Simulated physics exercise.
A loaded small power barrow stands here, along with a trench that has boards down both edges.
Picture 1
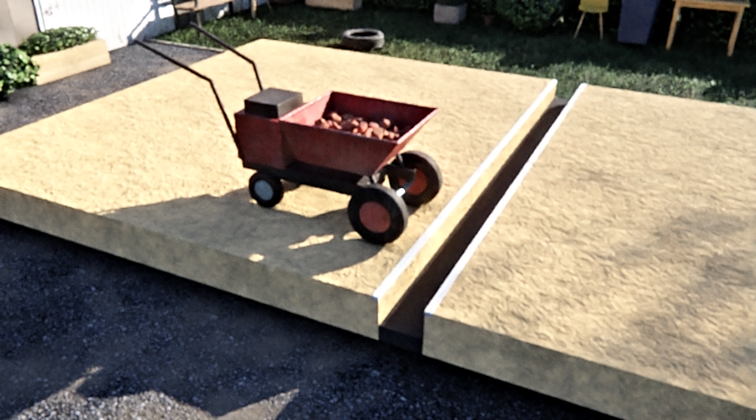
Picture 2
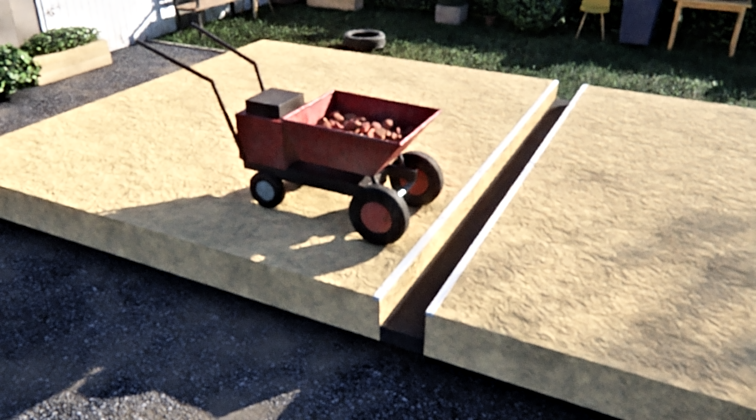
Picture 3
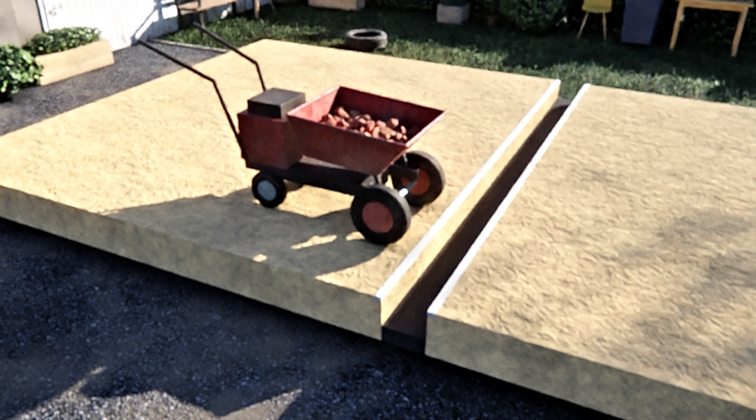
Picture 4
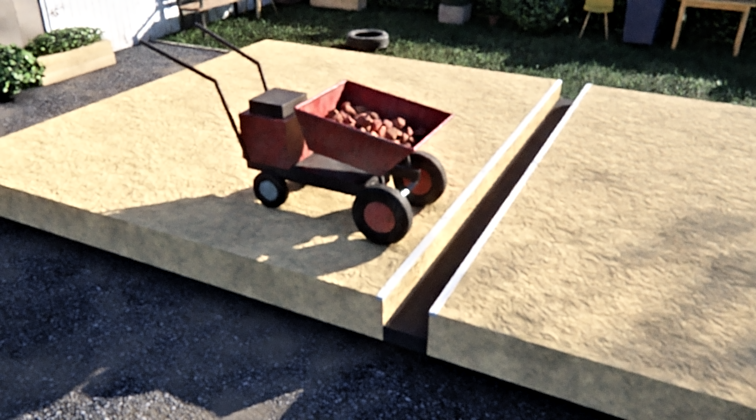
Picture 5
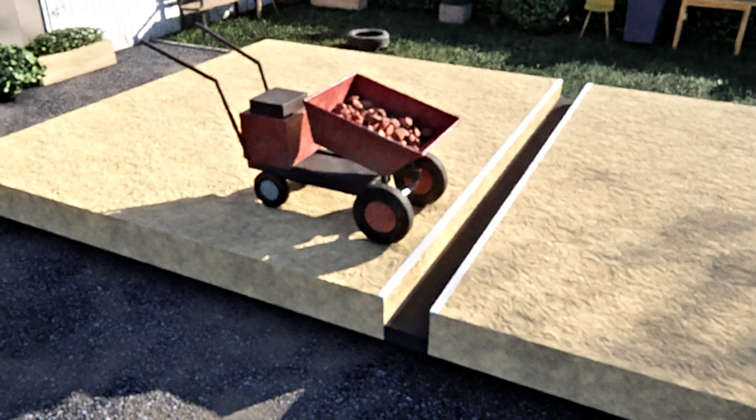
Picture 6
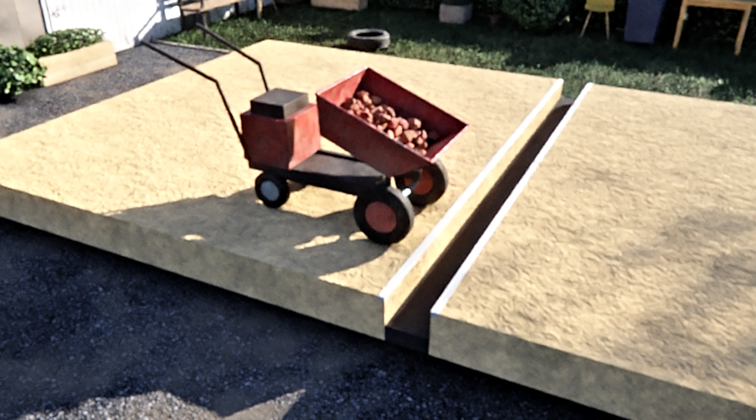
Red skip of a small power barrow tilting forward, its load of reddish rubble still inside, beside a narrow board-edged trench.
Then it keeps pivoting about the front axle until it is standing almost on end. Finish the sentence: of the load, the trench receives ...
A minority.
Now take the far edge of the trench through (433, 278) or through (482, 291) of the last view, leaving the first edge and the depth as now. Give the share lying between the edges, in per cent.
The share would be 0 % first and 70 % second.
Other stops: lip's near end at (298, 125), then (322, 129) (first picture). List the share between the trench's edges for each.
20 %, then 60 %.
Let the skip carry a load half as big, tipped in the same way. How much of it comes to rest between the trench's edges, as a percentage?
I'd put it at about 20 per cent.
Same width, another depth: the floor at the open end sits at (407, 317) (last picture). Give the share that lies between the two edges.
Something like 20 %.
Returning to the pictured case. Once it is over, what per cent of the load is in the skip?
About 0 in a hundred.
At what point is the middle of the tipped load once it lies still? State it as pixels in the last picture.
Near (508, 242).
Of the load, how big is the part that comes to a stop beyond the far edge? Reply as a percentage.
Call it some 75 percent of the pieces.
Just after the last frame, skip tipped steeply; every one in the skip.
A moment on, skip tipped right over; almost all in the skip; about a tenth beyond it; just a few falling.
Further on, skip tipped right over; roughly a quarter in the skip; just a few in or heaped over the trench; the larger part beyond it.
When it is over, skip tipped right over; roughly a quarter in or heaped over the trench; the larger part beyond it.
